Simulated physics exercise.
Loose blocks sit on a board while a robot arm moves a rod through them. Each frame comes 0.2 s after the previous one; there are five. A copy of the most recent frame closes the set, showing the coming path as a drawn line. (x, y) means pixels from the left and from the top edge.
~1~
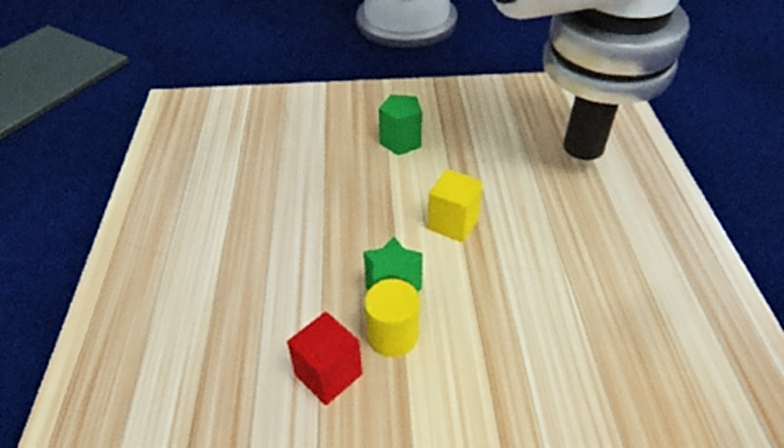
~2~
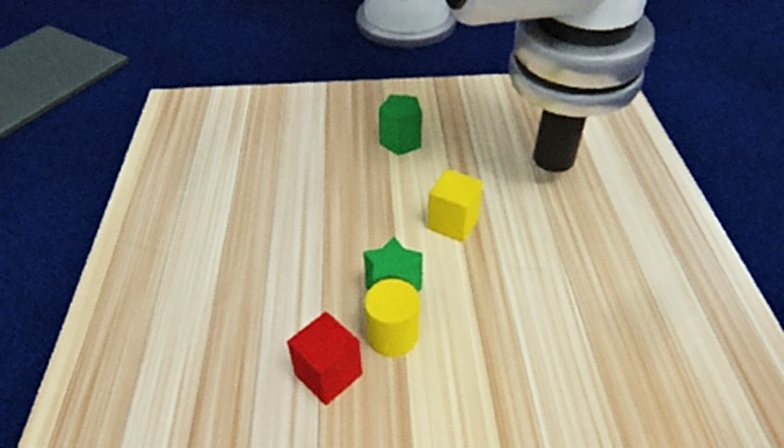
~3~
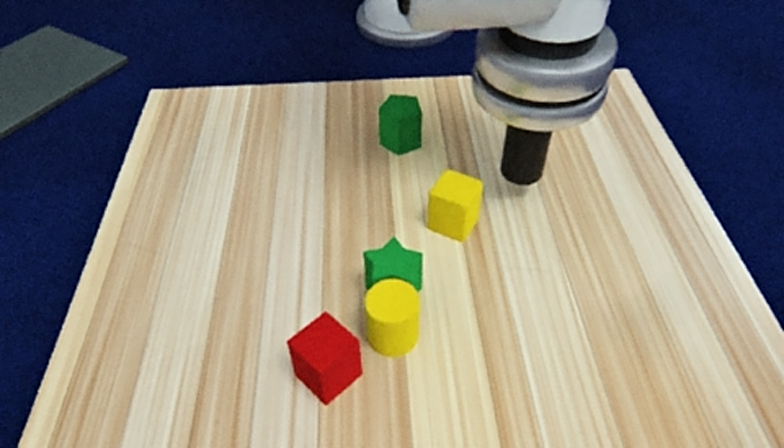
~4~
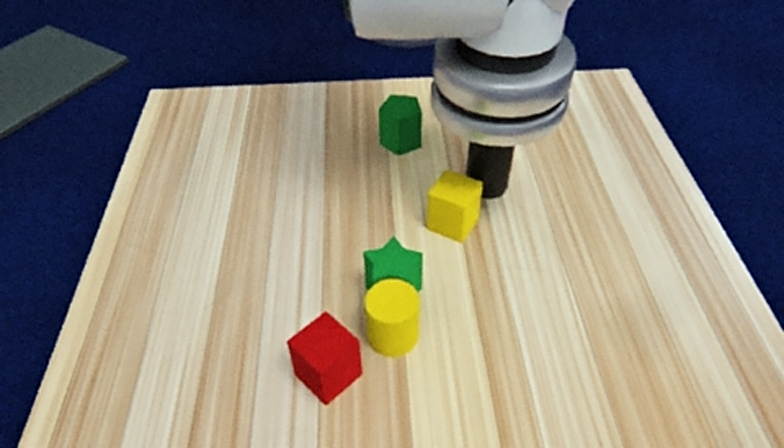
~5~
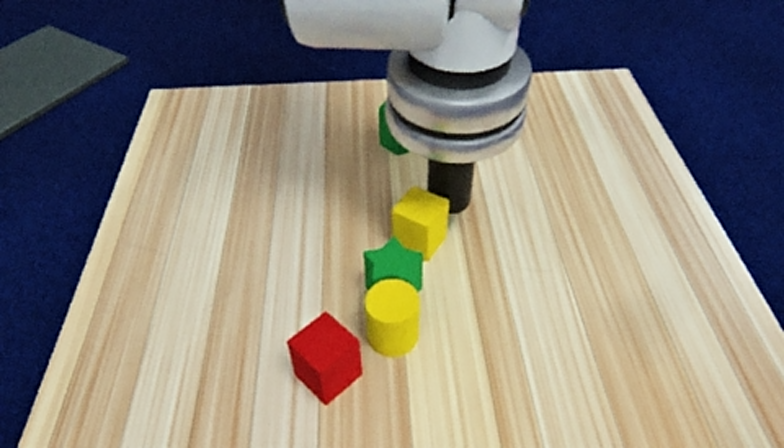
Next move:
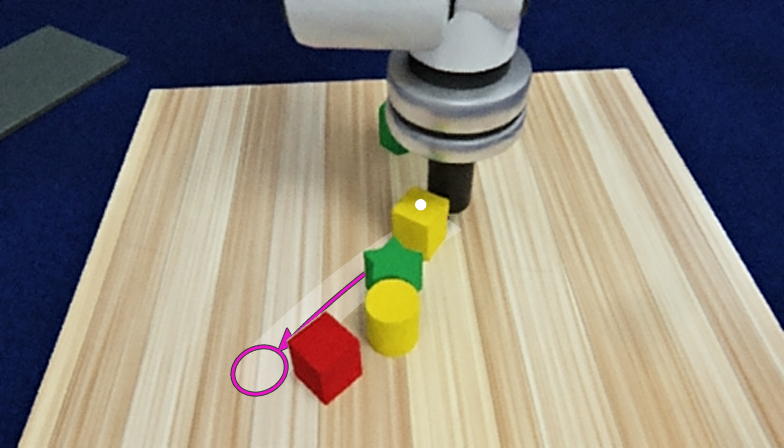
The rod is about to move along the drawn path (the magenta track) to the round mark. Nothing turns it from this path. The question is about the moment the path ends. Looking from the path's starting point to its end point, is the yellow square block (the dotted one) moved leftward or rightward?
It shifts to the right.
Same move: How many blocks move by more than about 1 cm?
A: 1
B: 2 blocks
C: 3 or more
C
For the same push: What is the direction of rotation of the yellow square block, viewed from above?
Clockwise, looking down.
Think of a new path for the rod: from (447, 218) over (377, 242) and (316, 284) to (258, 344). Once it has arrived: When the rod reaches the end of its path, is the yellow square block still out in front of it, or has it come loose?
Answer: Still ahead.
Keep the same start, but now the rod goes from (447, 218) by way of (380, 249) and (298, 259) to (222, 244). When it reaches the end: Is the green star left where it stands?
Short answer: No.
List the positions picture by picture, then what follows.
The first picture shows lower end of the rod at (584, 148), tops of blocks, red square block at (323, 340), yellow circle at (392, 300), green star at (393, 259), yellow square block at (456, 187).
The second picture shows rod at (554, 159), blocks as before.
The third picture shows rod at (521, 172), blocks as before.
The fourth picture shows rod at (486, 185), blocks as before.
The fifth picture shows rod at (449, 200), red square block at (323, 340), yellow circle at (392, 300), green star at (393, 259), yellow square block at (421, 205).
The drawn path runs from (447, 218) by way of (387, 257) and (325, 307) to (260, 370); the dot is on the yellow square block.
The first path, step by step. One third of the way, rod at (386, 239); yellow circle at (394, 306); green star at (354, 277), turned 60° anticlockwise; yellow square block at (345, 240), turned 30° clockwise.
Two thirds of the way, rod at (322, 290); red square block at (325, 368); yellow circle at (394, 306); green star at (322, 319), turned 95° anticlockwise; yellow square block at (267, 276), turned 65° clockwise.
At the end, rod at (254, 353); red square block at (338, 396), turned 20° anticlockwise; yellow circle at (394, 306); green star at (287, 363), turned 165° anticlockwise; yellow square block at (239, 285), turned 95° clockwise.
